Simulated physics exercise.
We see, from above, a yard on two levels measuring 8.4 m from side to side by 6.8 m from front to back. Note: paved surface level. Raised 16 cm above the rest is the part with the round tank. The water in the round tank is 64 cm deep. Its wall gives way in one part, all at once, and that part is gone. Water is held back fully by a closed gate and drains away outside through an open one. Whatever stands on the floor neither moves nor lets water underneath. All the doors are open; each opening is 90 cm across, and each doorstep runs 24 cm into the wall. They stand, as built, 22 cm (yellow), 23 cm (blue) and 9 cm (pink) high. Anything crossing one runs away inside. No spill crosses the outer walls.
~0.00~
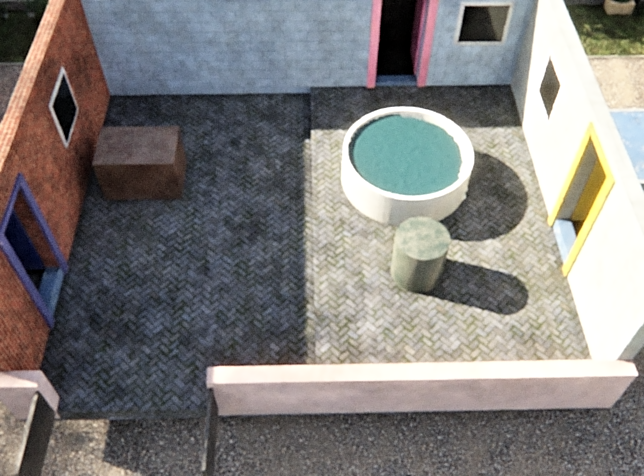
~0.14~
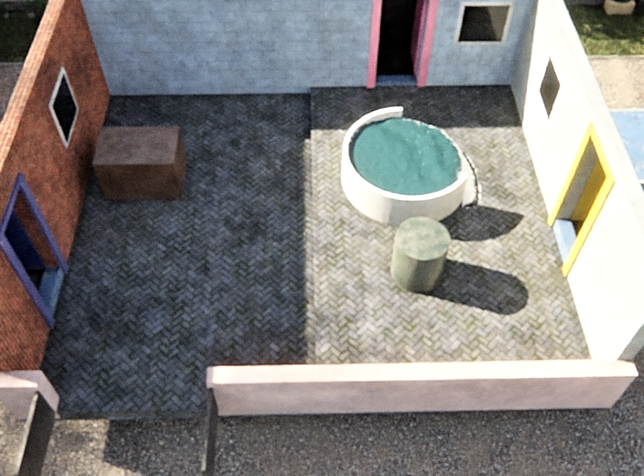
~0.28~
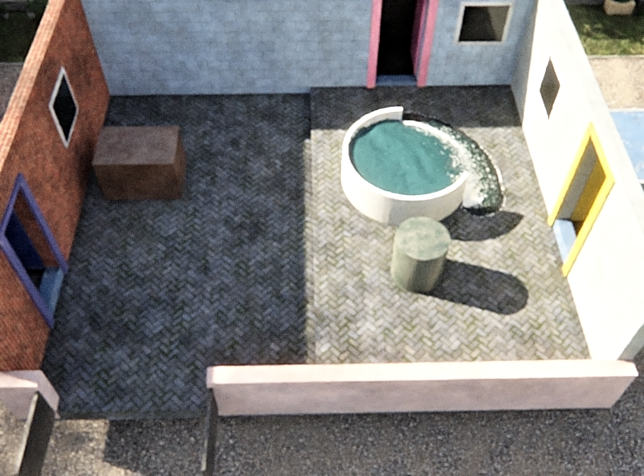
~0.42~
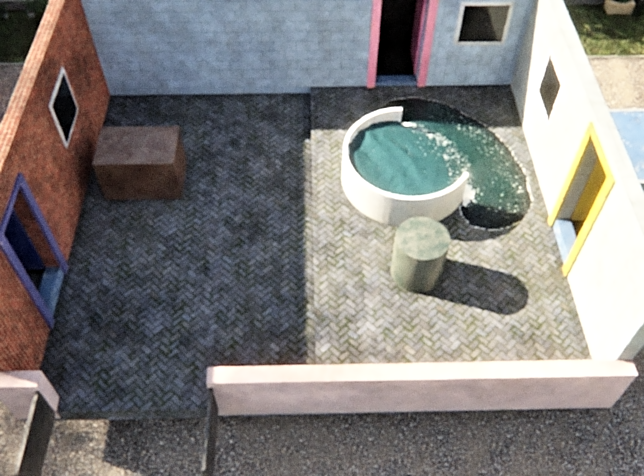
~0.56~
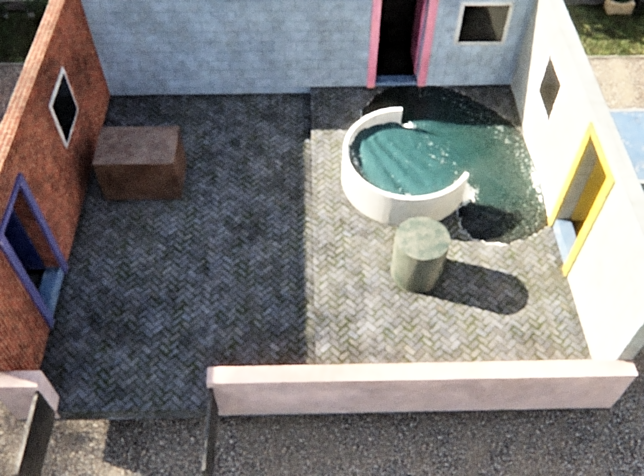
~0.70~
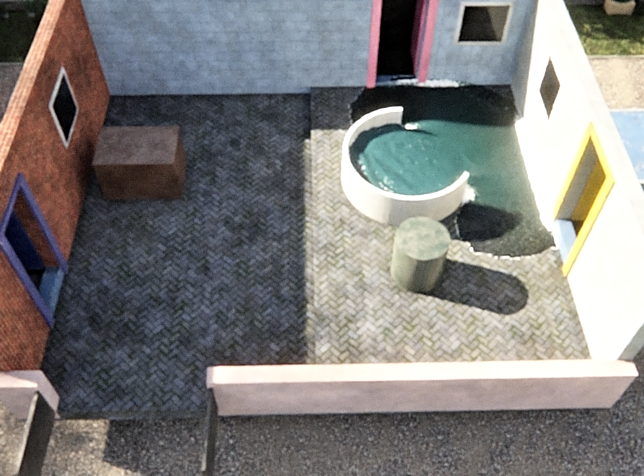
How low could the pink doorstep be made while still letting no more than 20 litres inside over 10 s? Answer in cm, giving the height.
About 12.5 cm.
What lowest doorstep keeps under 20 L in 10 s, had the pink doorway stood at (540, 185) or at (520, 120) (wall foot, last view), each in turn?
Minimums: About 27 cm and 31 cm.
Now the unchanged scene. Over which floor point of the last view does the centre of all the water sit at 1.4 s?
The water is centred around (449, 160) in the last picture's pixels.
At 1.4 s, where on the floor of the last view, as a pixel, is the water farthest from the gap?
The farthest wet point sits near (574, 318) in the last view.
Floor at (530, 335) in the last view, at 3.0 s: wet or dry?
Point status: Inundated.
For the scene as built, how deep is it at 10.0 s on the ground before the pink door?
Lab note: Depth approx. 5.0 cm.
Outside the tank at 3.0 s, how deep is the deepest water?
I'd put it near 27 cm.
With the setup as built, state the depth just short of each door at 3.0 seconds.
Door by door in cm - yellow 8, blue 0, pink 15.
After 1.4 s water covers 15 % of the floor, deepest (52 cm) near (508, 94); 11 cm at the pink door, 18 litres in over its 9 cm doorstep.
After 3.0 s water covers 30 % of the floor, deepest (27 cm) near (508, 94); 15 cm at the pink door, 37 litres in over its 9 cm doorstep.
After 10.0 s water covers 90 % of the floor, deepest (10 cm) near (45, 353); 5 cm at the pink door, 51 litres in over its 9 cm doorstep.
At the pink door as built, the water arrived by 0.7 s and peaked near 15 cm at 2.8 s.
Run again over the same 10 s with other heights there, 32 litres in over 11 cm, 9 litres over 15 cm. The limit of 20 litres is kept from about 12.5 cm up.
